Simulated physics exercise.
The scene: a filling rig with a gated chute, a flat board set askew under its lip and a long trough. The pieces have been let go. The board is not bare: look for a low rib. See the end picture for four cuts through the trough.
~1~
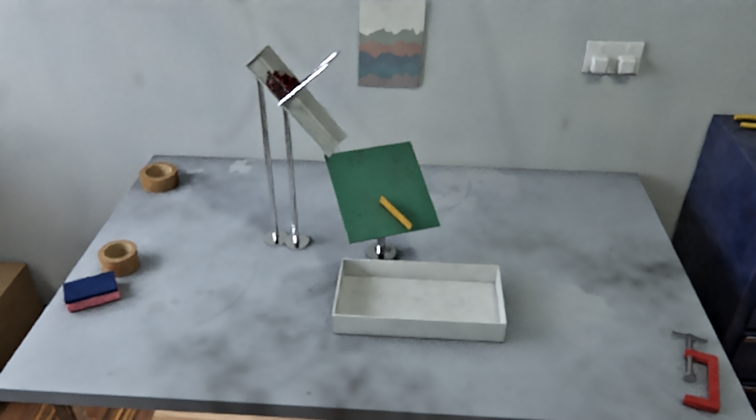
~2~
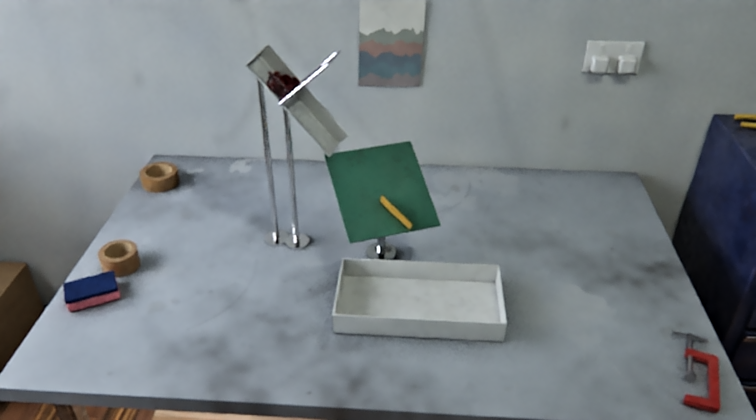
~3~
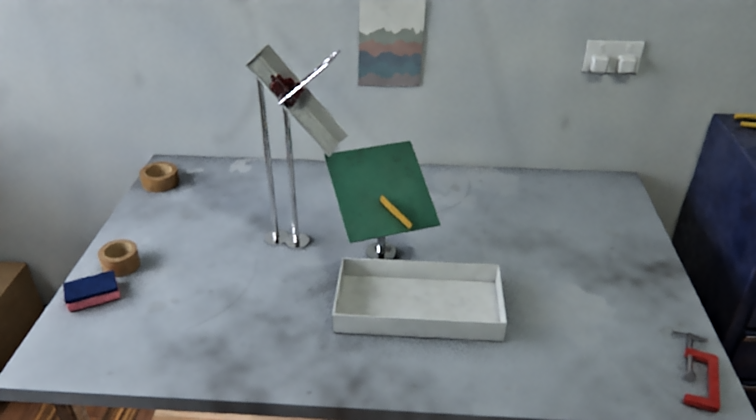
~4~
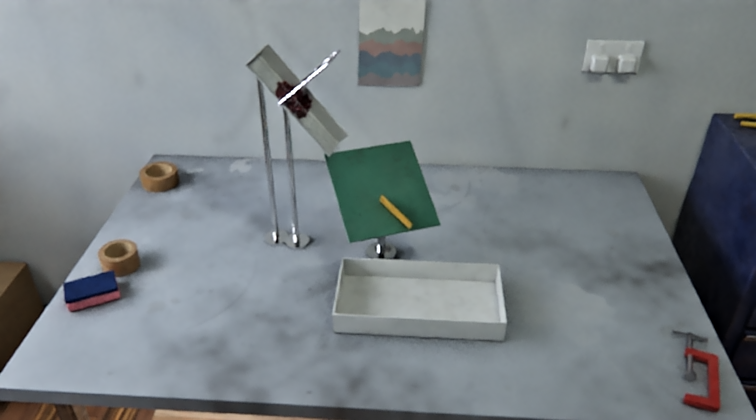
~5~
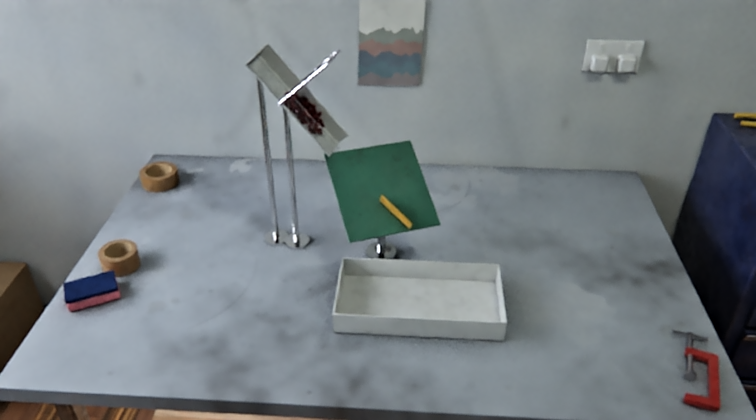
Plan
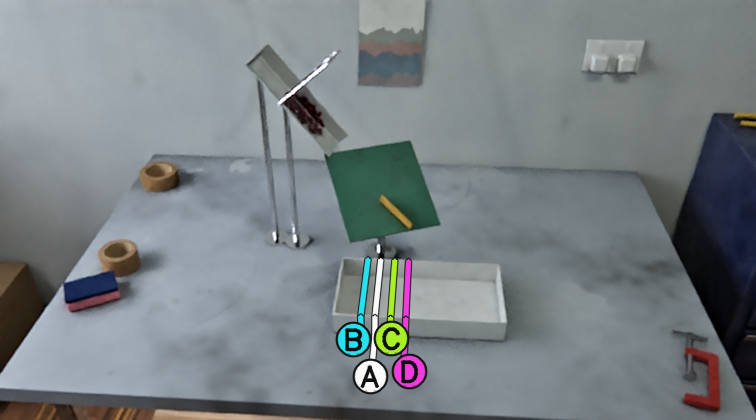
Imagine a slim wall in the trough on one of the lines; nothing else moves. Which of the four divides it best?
It is D.
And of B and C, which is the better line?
That is line C.
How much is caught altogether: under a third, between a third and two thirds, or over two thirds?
Over two thirds.
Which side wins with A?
Right.
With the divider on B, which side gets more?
The right side.
On the marked copy, line A crosses the front rim at (374, 316); line B crosses the front rim at (360, 315); line C crosses the front rim at (390, 317); line D crosses the front rim at (405, 318).
With A, of what is caught, a small share on the left of the divider, all but a few on the right.
With B, of what is caught, only a few on the left of the divider, all but a few on the right.
With C, of what is caught, close to a quarter on the left of the divider, the bulk on the right.
With D, of what is caught, close to a third on the left of the divider, close to two thirds on the right.
